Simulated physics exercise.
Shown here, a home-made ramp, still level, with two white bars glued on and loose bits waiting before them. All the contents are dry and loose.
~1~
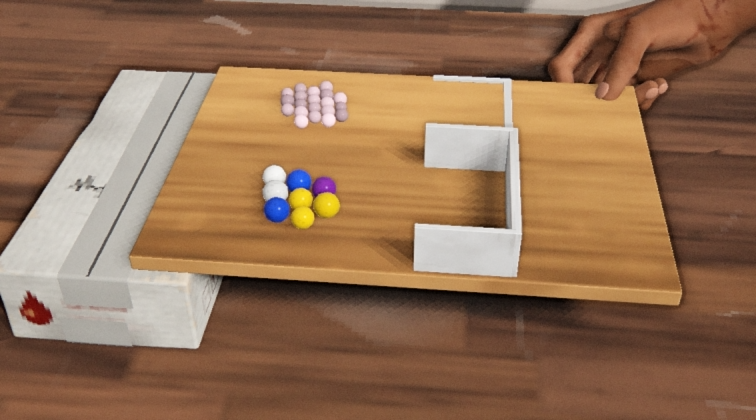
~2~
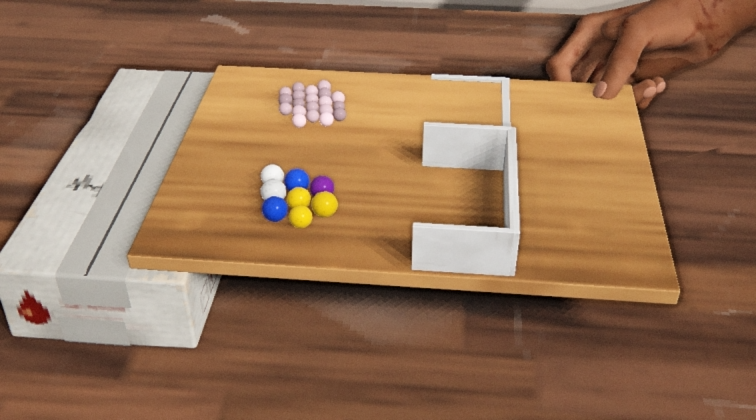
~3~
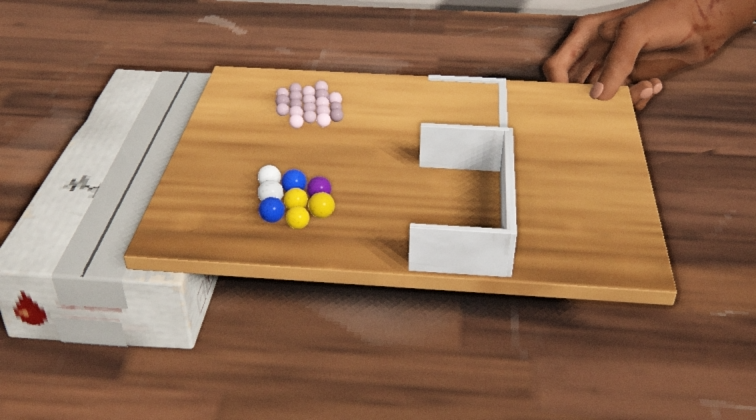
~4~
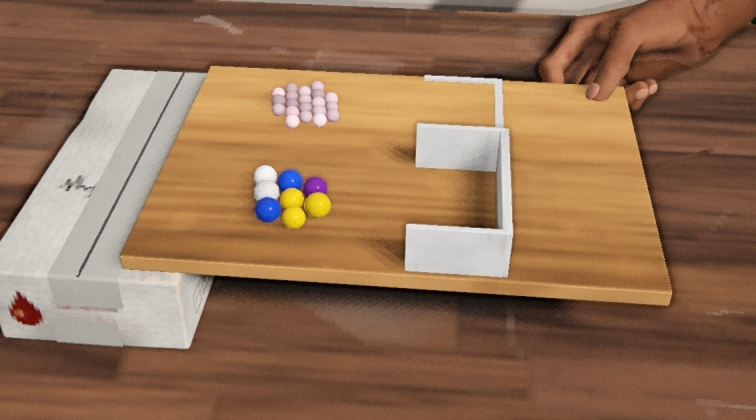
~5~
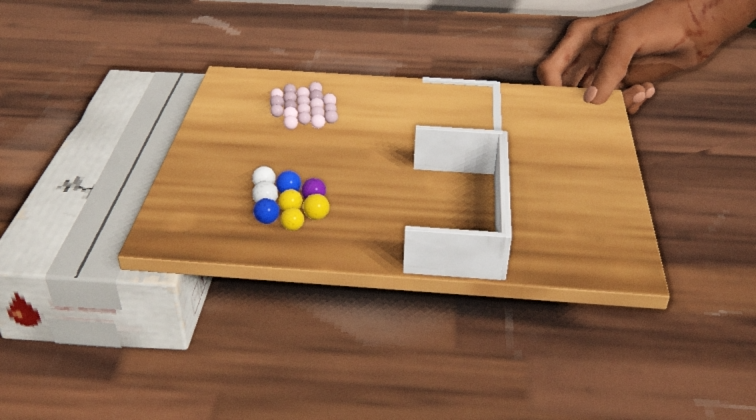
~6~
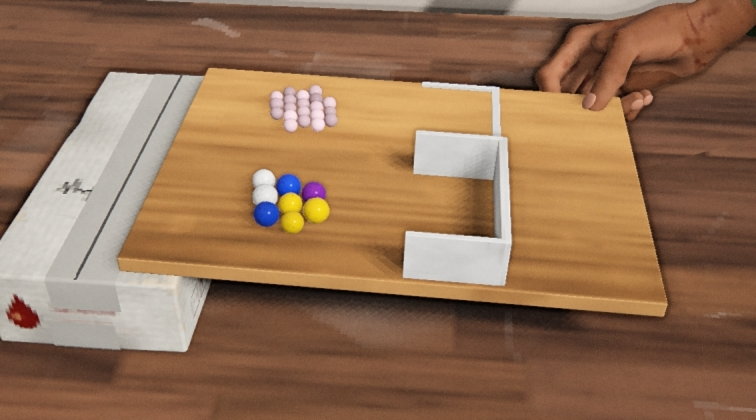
On a wooden tabletop, a hand held the right end of a board resting on a white box, with colourful balls and small pinkish beads sitting still, then lowered that end very slightly.
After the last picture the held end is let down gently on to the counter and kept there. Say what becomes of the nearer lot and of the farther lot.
Outcome: As I see it the nearer lot gets retained by its barrier; as I see it the farther lot travels beyond its barrier.
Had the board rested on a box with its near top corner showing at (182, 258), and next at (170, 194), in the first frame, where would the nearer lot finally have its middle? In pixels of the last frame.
At about (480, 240), and at (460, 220).
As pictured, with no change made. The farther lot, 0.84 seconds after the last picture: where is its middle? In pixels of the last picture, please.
I'd point at about (497, 156).
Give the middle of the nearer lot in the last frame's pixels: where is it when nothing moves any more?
Roughly (476, 250) in pixels.
Then, 0.45 s later than the last frame, board sloping at 9°; nearer lot on its way down; farther lot on its way down.
Then, 0.84 s later than the last frame, board resting at 12°; nearer lot has reached its bar; farther lot roughly half past its bar.
Then, 1.18 s later than the last frame, board resting at 12°; nearer lot has reached its bar; farther lot roughly two thirds past its bar.
When it is over, board resting at 12°; nearer lot gathered behind its bar; farther lot roughly two thirds past its bar.
